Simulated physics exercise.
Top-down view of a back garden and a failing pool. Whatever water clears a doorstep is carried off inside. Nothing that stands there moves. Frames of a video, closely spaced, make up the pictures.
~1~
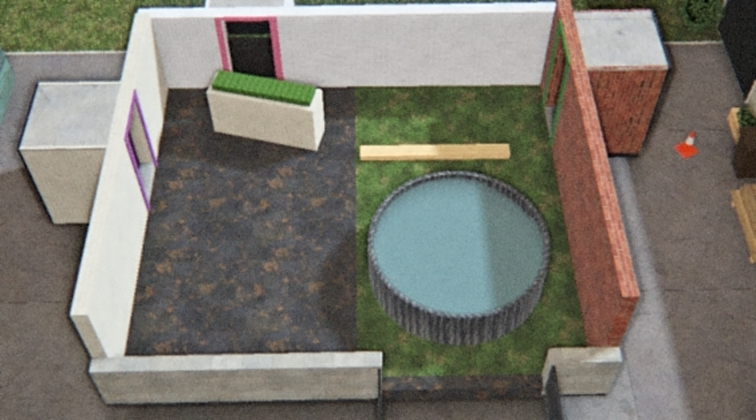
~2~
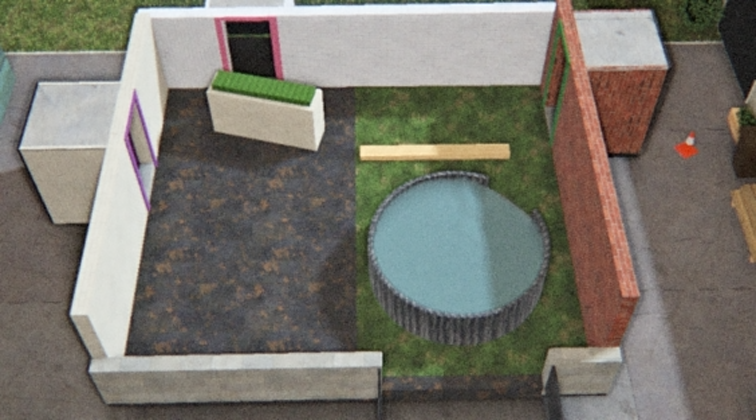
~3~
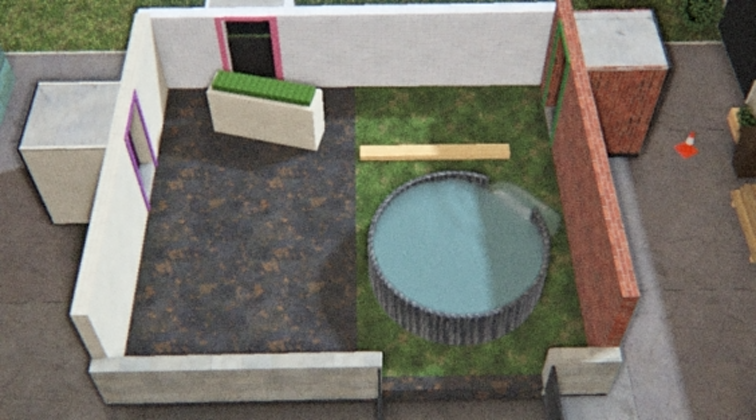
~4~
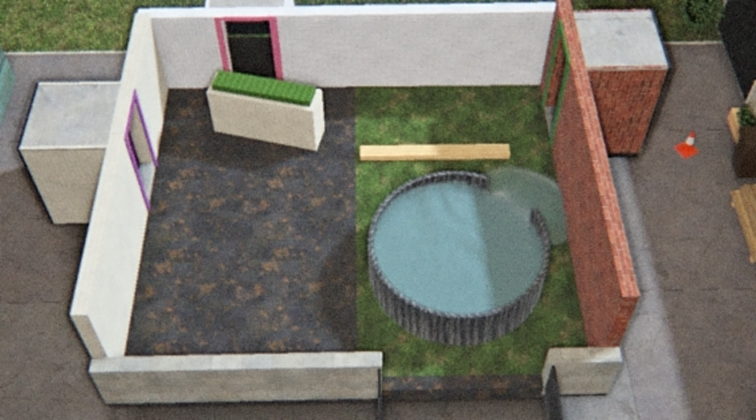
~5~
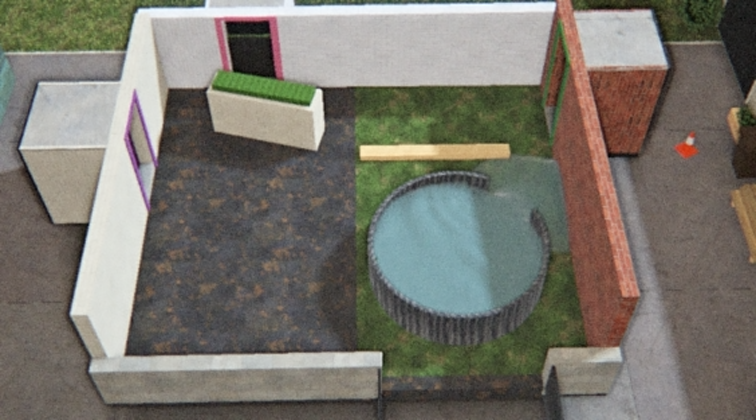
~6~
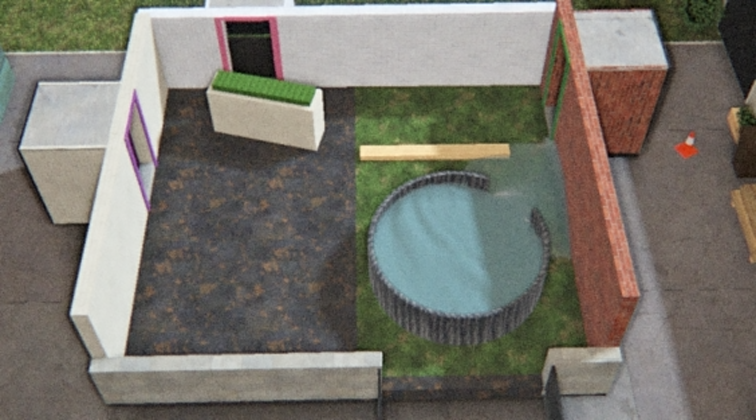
Round pool in a walled garden splitting open at its far right side, water pouring out and spreading over the grass.
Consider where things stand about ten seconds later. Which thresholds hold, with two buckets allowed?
One by one: The green door breaks the limit. The purple door respects the limit. The pink door breaks the limit.
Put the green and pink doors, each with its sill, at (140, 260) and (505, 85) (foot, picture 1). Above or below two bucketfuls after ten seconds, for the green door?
Here the green door remains short of it.
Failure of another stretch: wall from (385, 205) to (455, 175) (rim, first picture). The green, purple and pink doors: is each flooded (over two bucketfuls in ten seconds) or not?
Green exceeds the limit, purple exceeds the limit, pink exceeds the limit.
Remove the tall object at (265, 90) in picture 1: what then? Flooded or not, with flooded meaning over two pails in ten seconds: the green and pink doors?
Door check - green door: Above; pink door: Below.
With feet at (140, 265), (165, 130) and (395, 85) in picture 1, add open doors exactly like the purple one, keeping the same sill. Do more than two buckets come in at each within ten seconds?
Stays within it; stays within it; stays within it.
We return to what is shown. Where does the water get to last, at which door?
Going by the pictures, I'd say the purple door.
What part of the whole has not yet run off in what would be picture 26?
98 %.
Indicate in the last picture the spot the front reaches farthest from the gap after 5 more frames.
By then the tip should be at about (534, 86).
A moment on, water covers 15 % of the floor; the green door under two buckets in, the purple door not reached, the pink door not reached.
Next, water covers 20 % of the floor; the green door over two buckets in, the purple door not reached, the pink door not reached.
Then, water covers 35 % of the floor; the green door far over two buckets in, the purple door not reached, the pink door not reached.
Later, water covers 65 % of the floor; the green door far over two buckets in, the purple door not reached, the pink door under two buckets in.
In the end, water covers 95 % of the floor; the green door far over two buckets in, the purple door wet at the sill, nothing in, the pink door far over two buckets in.
